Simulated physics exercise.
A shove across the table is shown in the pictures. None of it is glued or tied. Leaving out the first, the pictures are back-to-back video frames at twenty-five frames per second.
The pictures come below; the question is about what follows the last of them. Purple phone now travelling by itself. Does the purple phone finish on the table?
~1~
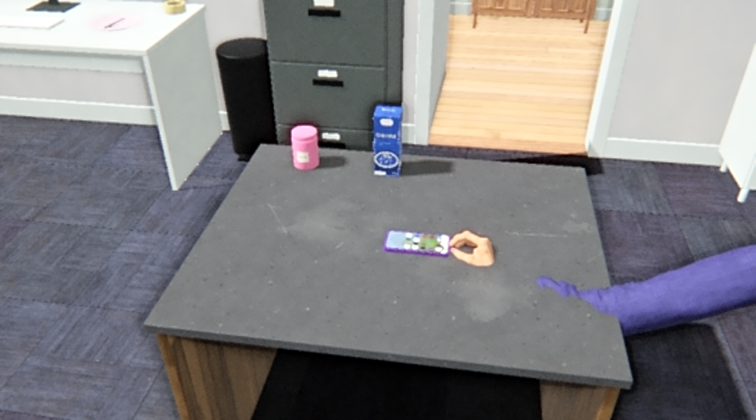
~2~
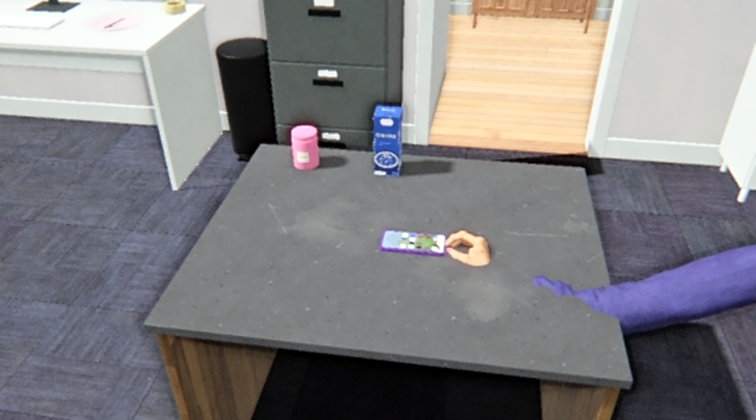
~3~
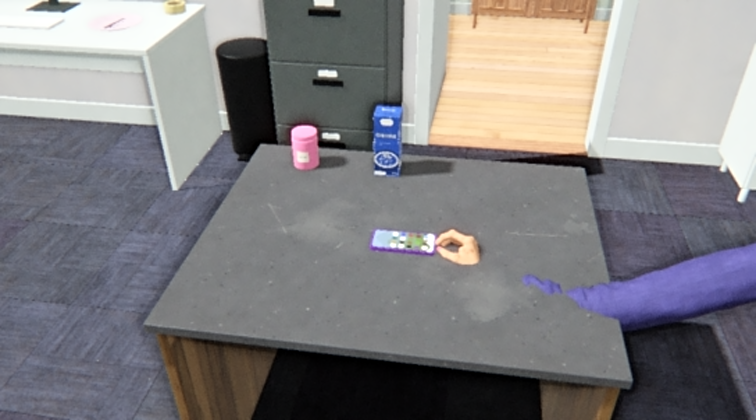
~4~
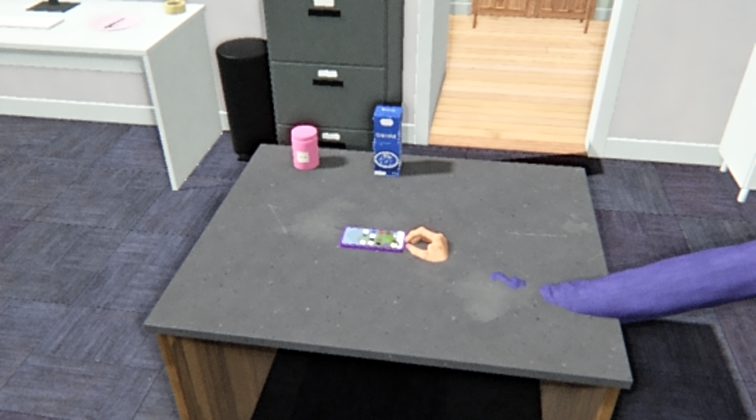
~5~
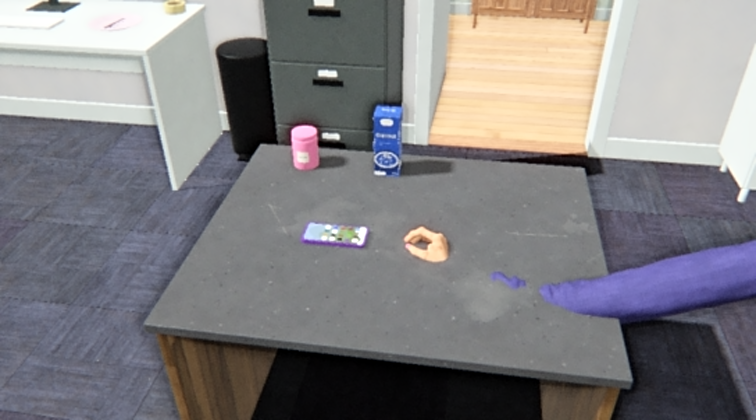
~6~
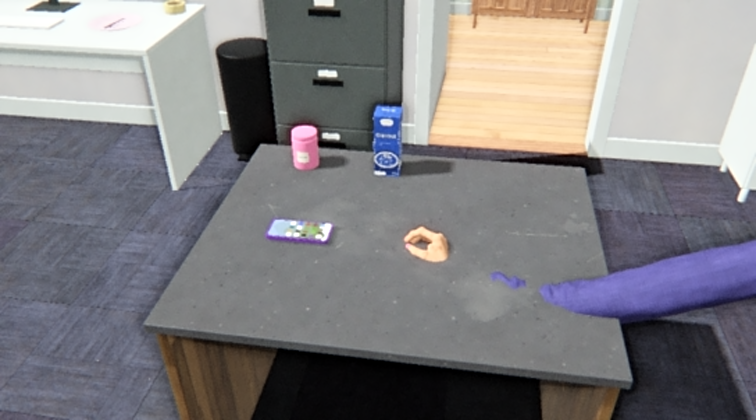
No, it finishes off the table.
Then, 0.20 s past the last view, purple phone now off the table.
Then, 0.50 s past the last view, things are still on the move.
Finally, off the table, purple phone.
